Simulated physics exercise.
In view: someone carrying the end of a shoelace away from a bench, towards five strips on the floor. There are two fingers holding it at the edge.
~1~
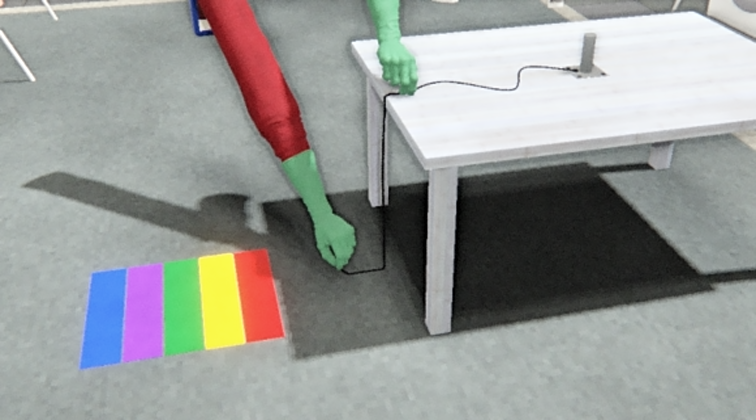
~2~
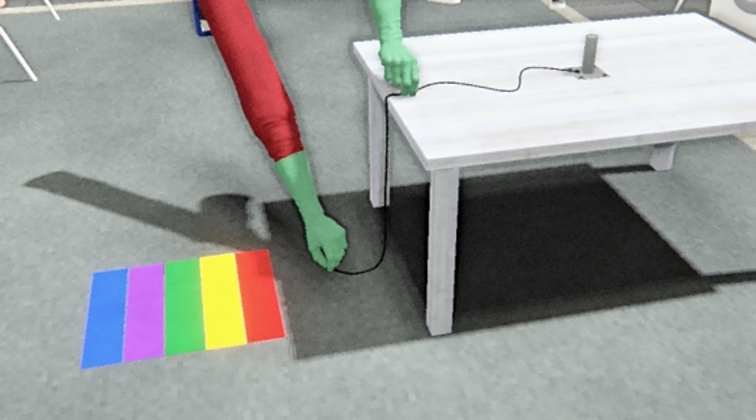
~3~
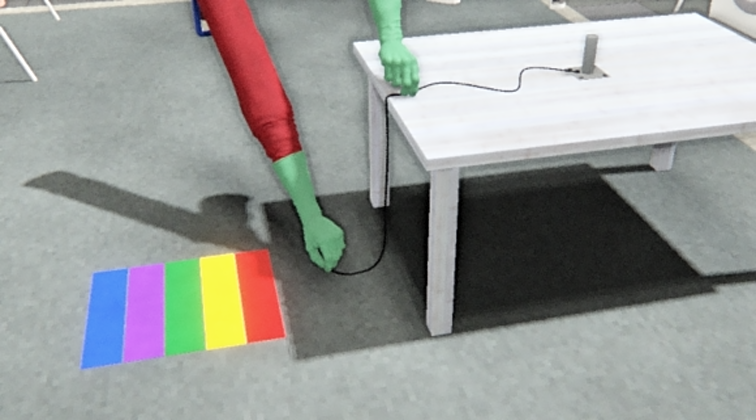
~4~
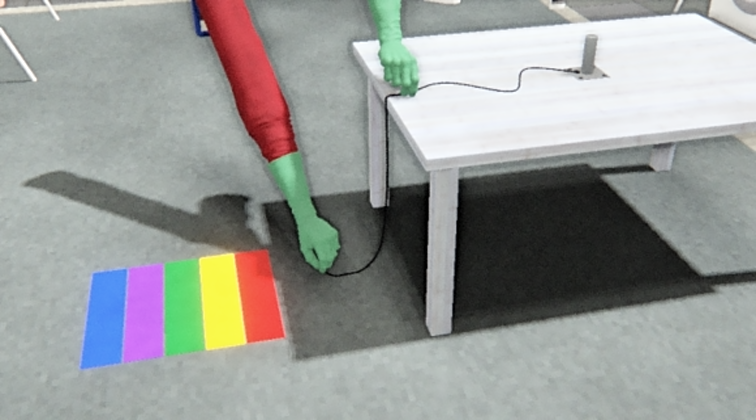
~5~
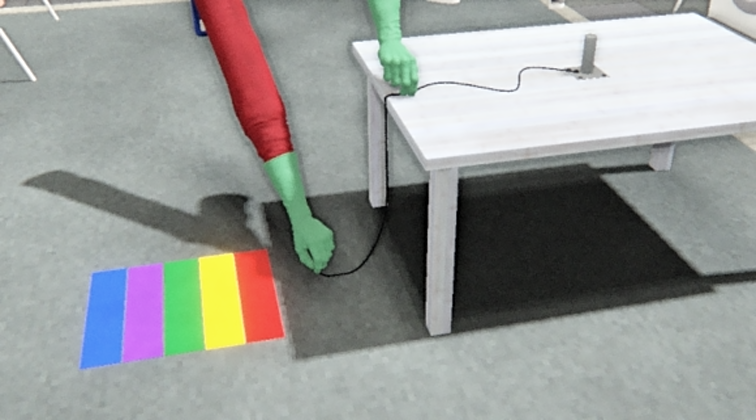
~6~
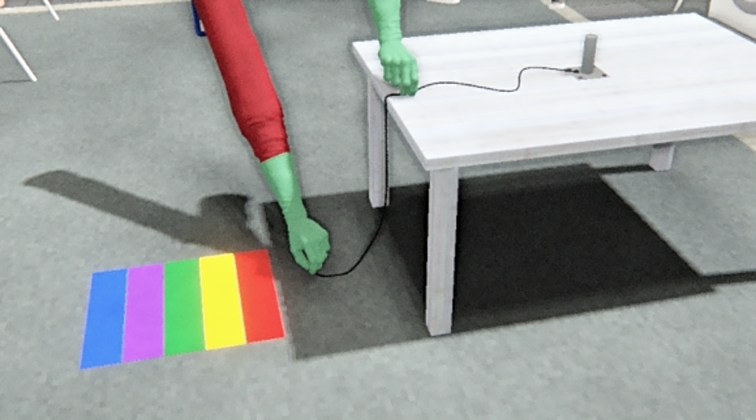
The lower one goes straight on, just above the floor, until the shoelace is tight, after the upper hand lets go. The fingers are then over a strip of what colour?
A purple strip.
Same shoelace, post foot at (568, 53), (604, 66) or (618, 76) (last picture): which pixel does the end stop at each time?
Going by the last picture, roughly (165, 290), (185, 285) and (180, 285).
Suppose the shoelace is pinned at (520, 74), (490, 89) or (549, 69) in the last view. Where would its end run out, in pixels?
Approximately (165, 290), (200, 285) and (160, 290), respectively.
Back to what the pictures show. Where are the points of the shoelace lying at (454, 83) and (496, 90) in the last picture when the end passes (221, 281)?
The first goes to (410, 94), the other to (453, 89).
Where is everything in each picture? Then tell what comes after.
In the first frame, end (337, 264); red (262, 322); yellow (224, 328); green (184, 334); purple (143, 340); blue (102, 347).
In the second frame, end (328, 266); shoelace through (542, 68) (516, 90) (435, 84) (387, 118) (386, 188) (383, 255).
In the third frame, end (326, 267).
In the fourth frame, end (321, 268); shoelace through (541, 68) (516, 91) (435, 84) (387, 118) (387, 188) (376, 256).
In the fifth frame, end (315, 268).
In the sixth frame, end (310, 269); shoelace through (541, 68) (515, 90) (435, 84) (386, 118) (386, 188) (364, 255).
Soon after, end near (221, 281); over yellow.
Then, end near (175, 288); over green.
At full stretch, end near (147, 292); over purple. The end stops over the purple strip.
